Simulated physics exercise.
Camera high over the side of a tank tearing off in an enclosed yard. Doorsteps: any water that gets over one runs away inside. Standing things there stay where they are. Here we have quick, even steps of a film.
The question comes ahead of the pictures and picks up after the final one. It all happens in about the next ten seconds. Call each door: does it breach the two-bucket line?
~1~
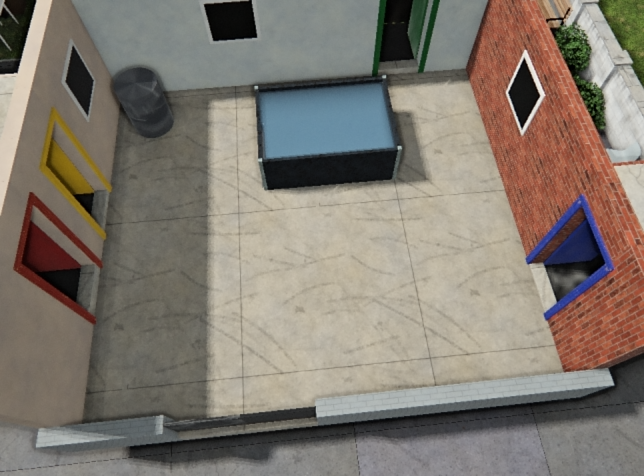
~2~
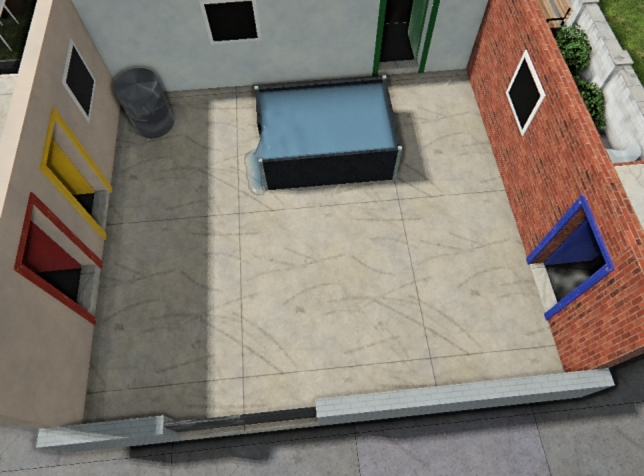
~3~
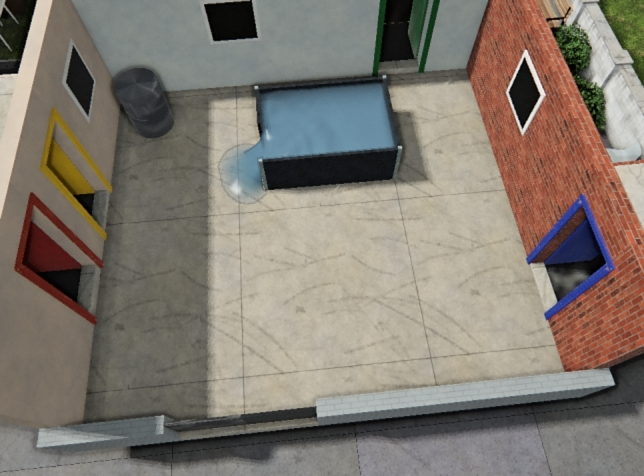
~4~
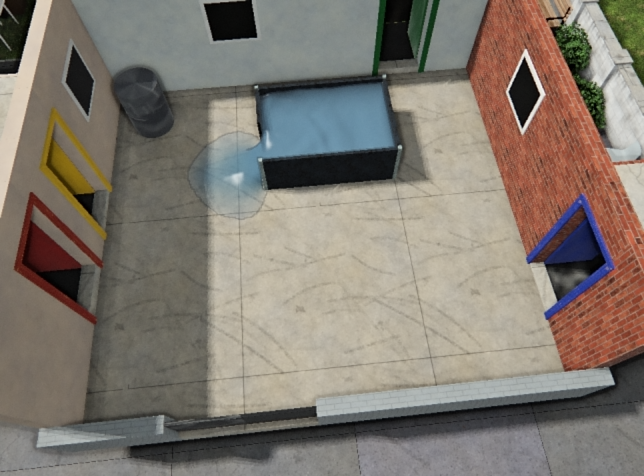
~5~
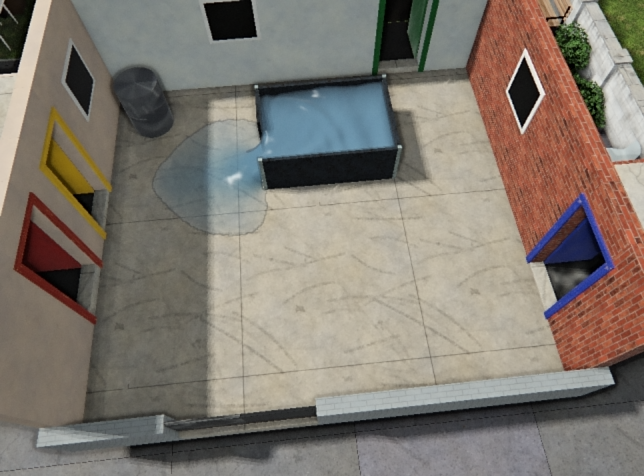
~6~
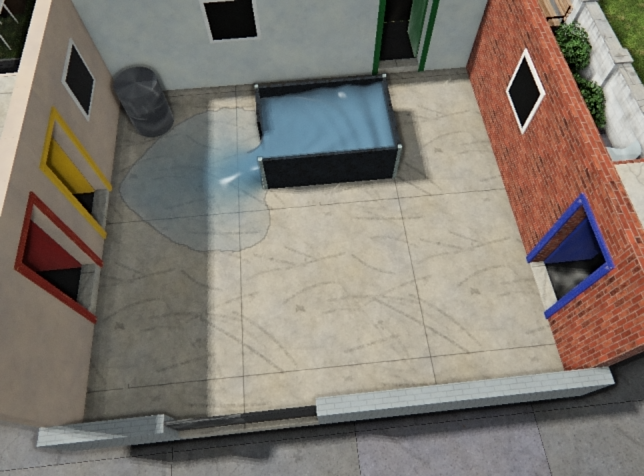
Calls: The yellow door breaches it; the blue door breaches it; the red door does not breach it; the green door does not breach it.
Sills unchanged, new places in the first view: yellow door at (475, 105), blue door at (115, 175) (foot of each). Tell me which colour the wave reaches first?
The one in blue.
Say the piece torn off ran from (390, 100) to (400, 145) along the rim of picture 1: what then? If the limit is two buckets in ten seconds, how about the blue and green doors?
Briefly, blue door crosses the line and green door remains below the line.
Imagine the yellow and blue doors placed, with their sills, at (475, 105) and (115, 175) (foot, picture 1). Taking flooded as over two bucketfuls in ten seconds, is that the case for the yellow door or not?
So then the yellow door doesn't reach it.
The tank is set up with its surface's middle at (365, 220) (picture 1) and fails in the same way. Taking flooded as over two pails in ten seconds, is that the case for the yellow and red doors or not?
The yellow door exceeds it while the red door exceeds it.
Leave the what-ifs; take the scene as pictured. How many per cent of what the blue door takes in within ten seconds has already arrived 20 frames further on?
It should be near 0 percent of the ten-second total.
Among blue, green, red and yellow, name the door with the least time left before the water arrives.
Looks like the yellow one.
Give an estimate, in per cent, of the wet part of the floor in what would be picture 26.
About 35 percent.
A moment on, water covers 25 % of the floor; the yellow door over two buckets in, the blue door not reached, the red door wet at the sill, nothing in, the green door not reached.
Next, water covers 30 % of the floor; the yellow door far over two buckets in, the blue door not reached, the red door wet at the sill, nothing in, the green door not reached.
Then, water covers 35 % of the floor; the yellow door far over two buckets in, the blue door not reached, the red door wet at the sill, nothing in, the green door not reached.
Later, water covers 70 % of the floor; the yellow door far over two buckets in, the blue door not reached, the red door wet at the sill, nothing in, the green door wet at the sill, nothing in.
In the end, water covers 90 % of the floor; the yellow door far over two buckets in, the blue door over two buckets in, the red door wet at the sill, nothing in, the green door wet at the sill, nothing in.
